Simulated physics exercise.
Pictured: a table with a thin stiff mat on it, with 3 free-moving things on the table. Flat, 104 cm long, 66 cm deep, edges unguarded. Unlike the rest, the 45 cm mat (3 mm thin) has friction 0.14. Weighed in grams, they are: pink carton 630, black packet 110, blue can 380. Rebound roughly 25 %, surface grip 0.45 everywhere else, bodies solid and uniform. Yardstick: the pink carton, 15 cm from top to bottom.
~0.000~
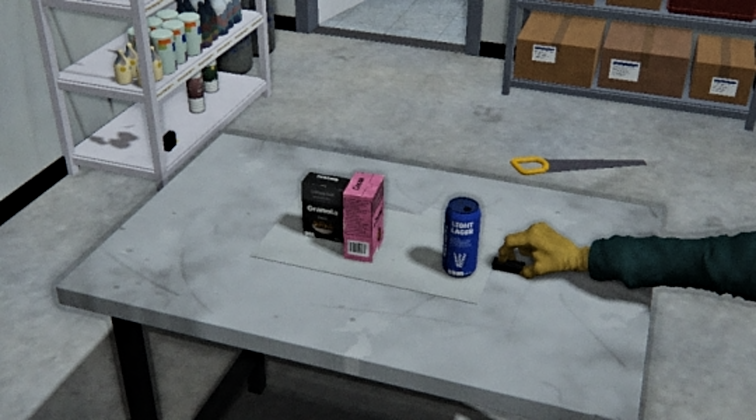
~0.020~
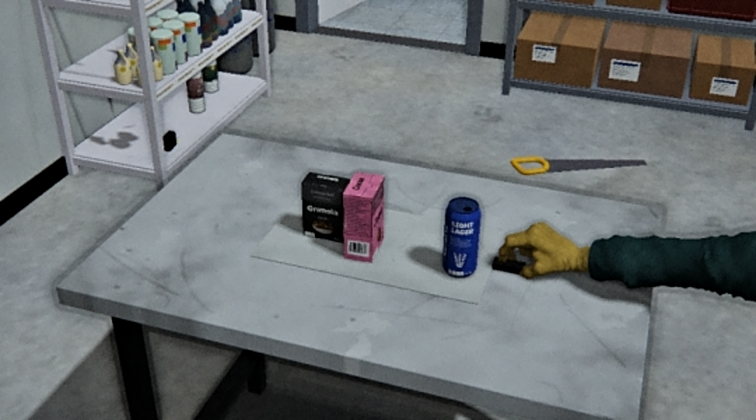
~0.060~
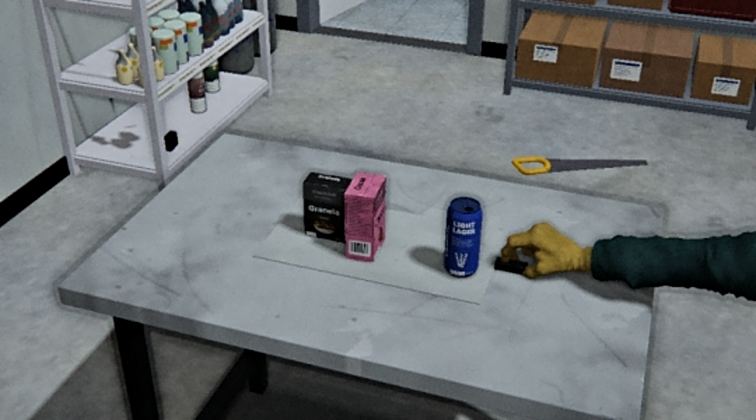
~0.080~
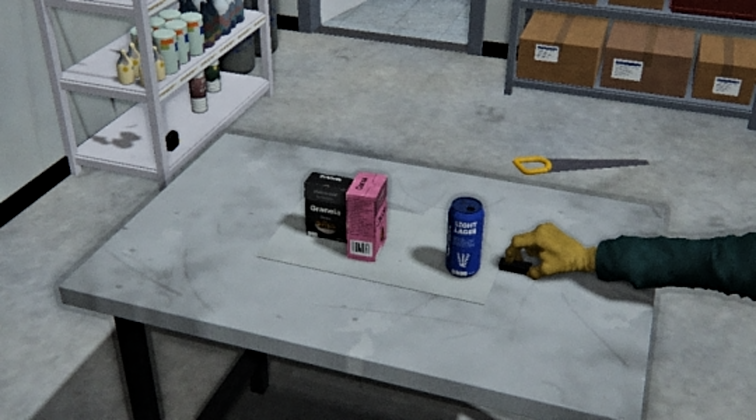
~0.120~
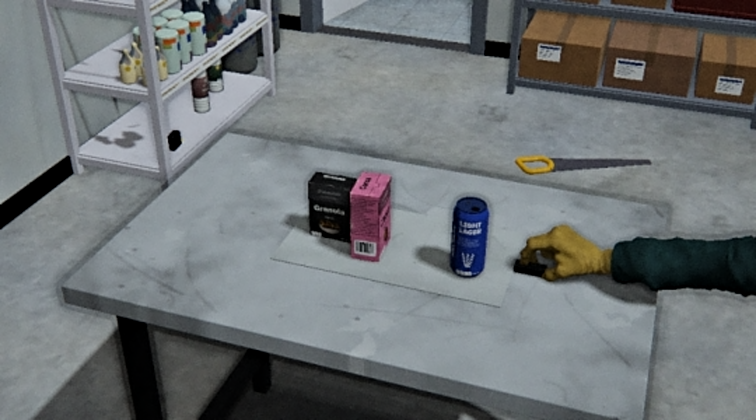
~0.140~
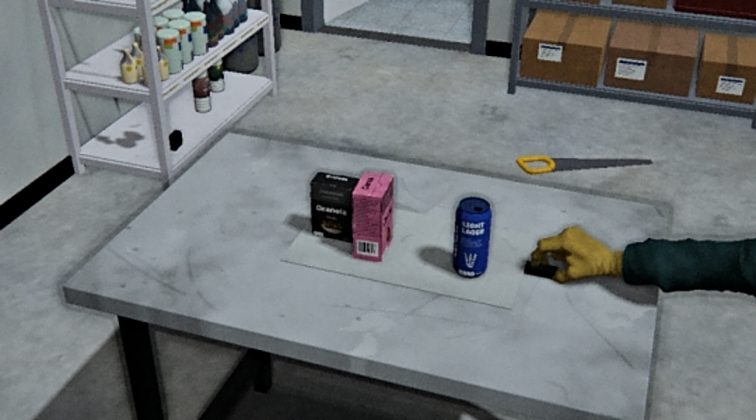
At the start, a black packet, a pink carton and a blue can stand on a pale mat on a table, a yellow-gloved hand beside the can. Little changes at first; then the mat slides slightly to the right, carrying the upright items with it, as the gloved hand shifts right too.
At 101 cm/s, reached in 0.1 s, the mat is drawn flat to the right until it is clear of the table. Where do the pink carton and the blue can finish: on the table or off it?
The pink carton on the table, the blue can off the table.
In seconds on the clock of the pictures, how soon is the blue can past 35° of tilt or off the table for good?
At around 0.7 seconds on the pictures' clock.
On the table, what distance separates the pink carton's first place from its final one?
The shift is close to 10 cm.
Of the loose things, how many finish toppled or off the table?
The answer: 1.
After 0.54 s, mat pulled 45 cm; pink carton 13° off upright near (431, 227); blue can moved 19 cm near (568, 257); black packet moved 4 cm.
After 0.94 s, mat pulled 86 cm; blue can now off the table; pink carton 11° off upright near (430, 226); black packet moved 4 cm.
In the end (2.0 s), off the table, blue can; not toppled but over 6 cm from the start, pink carton; black packet under 6 cm from the start. At the end, from the last picture's camera, pink carton near (421, 227).
